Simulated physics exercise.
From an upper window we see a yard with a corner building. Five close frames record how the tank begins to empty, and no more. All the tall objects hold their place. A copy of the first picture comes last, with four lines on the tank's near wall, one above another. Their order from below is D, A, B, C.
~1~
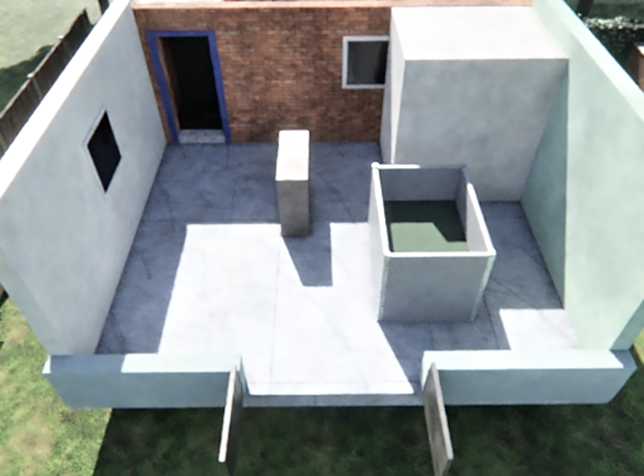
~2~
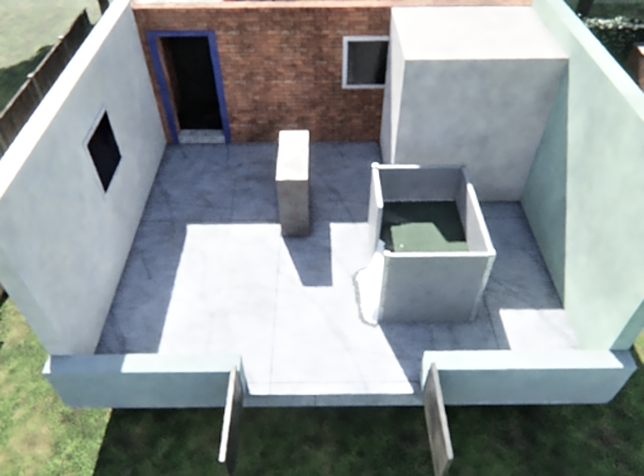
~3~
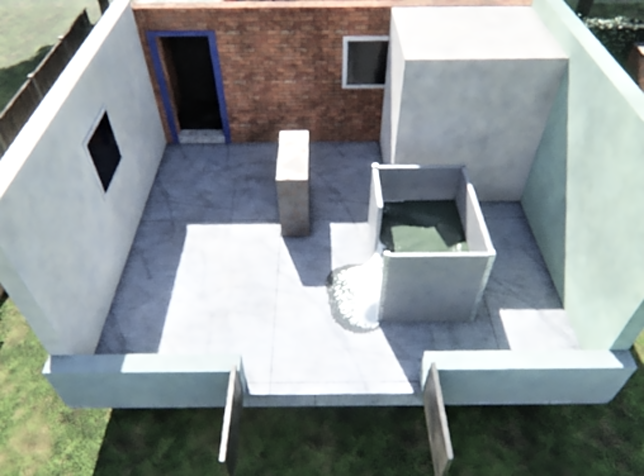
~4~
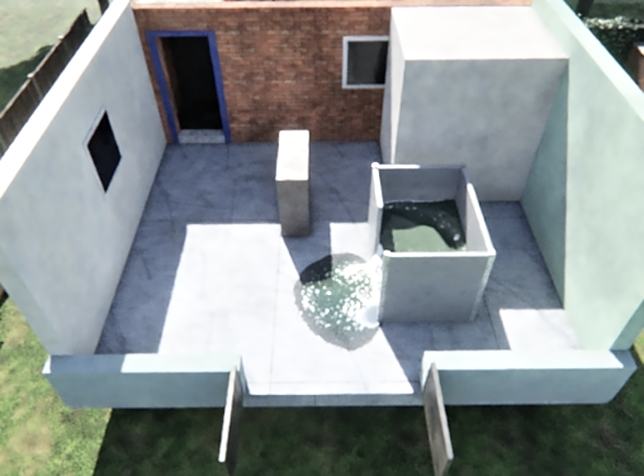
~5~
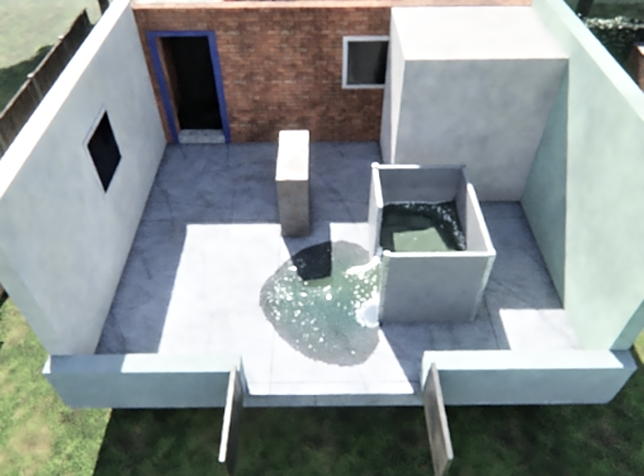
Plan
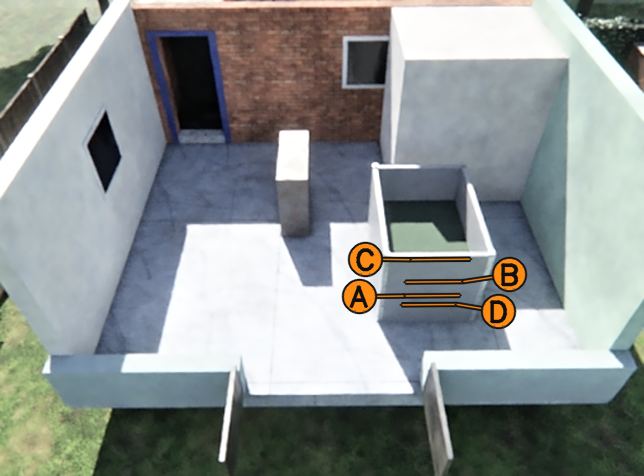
Water poured out of the left side of a square tank in a walled yard, first a thin trickle at its base, then a foamy, widening puddle that spread left across the sunlit paving.
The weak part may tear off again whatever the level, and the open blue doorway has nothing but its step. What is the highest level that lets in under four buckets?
Go for B.
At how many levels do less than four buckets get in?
Three of the four.
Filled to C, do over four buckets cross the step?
Yes, that goes wrong.
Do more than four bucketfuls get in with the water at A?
No, that is safe.
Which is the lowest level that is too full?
Here it is level C.
On the marked copy, A at (431, 295); B at (434, 281); C at (439, 259); D at (429, 304); from the bottom up D, A, B, C.
For level A, nothing gets over.
For level B, a bucket or two gets in.
For level C, about 11 bucketfuls get in.
For level D, nothing gets over.
